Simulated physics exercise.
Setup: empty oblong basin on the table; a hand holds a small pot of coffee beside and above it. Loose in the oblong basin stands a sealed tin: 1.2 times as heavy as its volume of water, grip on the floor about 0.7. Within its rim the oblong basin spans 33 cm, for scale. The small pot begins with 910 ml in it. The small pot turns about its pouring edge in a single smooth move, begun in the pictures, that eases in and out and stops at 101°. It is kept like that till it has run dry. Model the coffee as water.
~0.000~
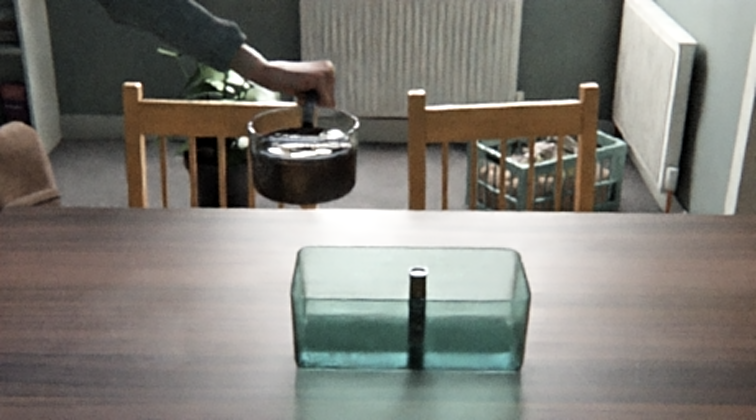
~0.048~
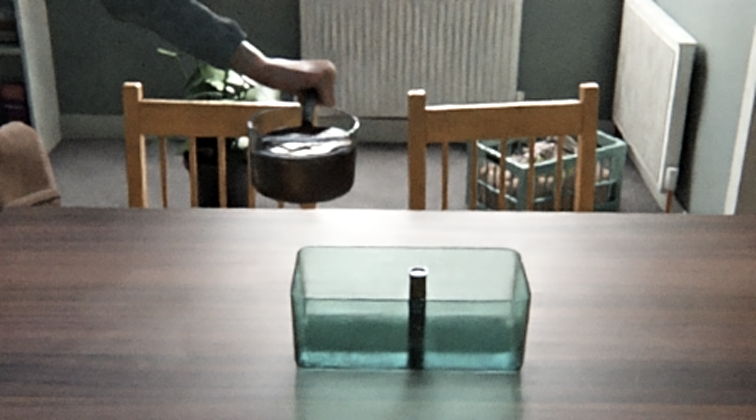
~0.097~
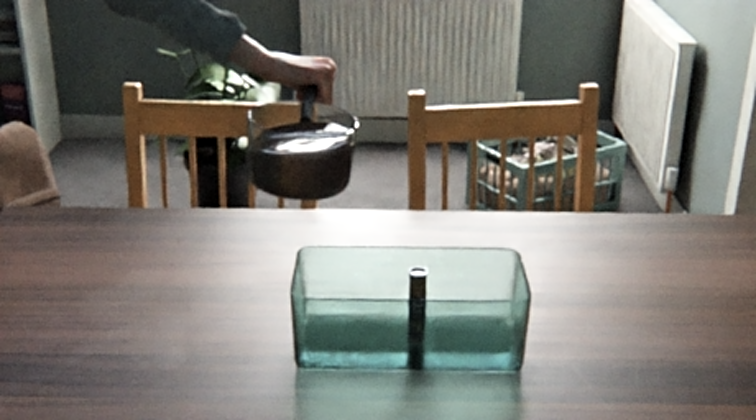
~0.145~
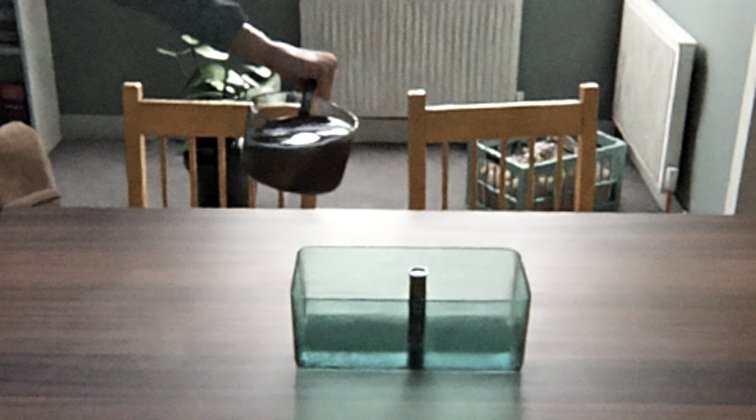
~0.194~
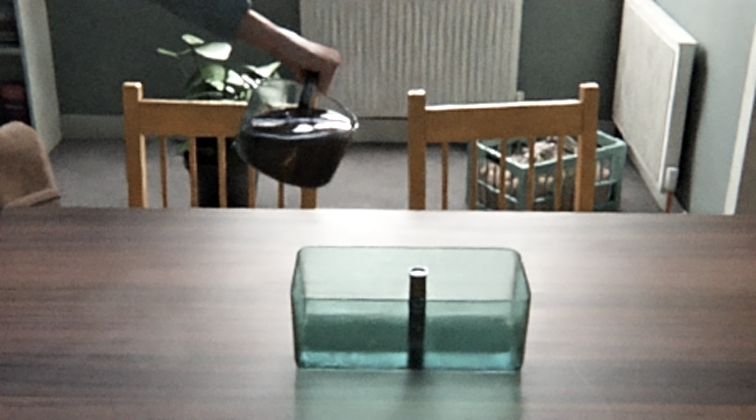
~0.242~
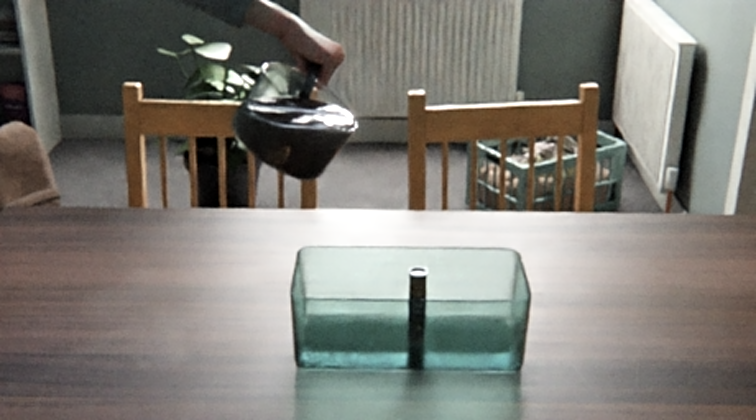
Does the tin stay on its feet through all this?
No - it is upset.
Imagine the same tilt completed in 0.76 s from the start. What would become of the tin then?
Result: Tin tipped over.
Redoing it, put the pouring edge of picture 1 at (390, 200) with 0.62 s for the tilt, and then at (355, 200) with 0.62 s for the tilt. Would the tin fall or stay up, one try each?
In the first try it comes down; in the second it remains standing.
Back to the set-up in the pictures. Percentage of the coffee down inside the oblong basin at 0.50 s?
Fraction in basin: Approx. 0%.
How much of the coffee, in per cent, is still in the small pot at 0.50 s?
I reckon about 58 in a hundred is still held.
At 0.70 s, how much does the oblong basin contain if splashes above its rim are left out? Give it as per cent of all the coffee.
Looks like about 40 % of the whole amount.
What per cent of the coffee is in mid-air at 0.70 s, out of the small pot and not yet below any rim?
52 per cent, roughly.
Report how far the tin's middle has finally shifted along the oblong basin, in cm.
The middle of the tin ends some 8.0 cm along the basin.
After 0.50 s the tilt is 93° and 58 per cent is still to pour; the tin stands where it began.
After 0.70 s the tilt is 101° and 9 per cent is still to pour; the tin stands where it began.
After 0.90 s the tilt is 101° and 2 per cent is still to pour; the tin leans 14°.
After 1.12 s the tilt is 101° and 0 per cent is still to pour; the tin lies on its side.
In the end the tin lies on its side.
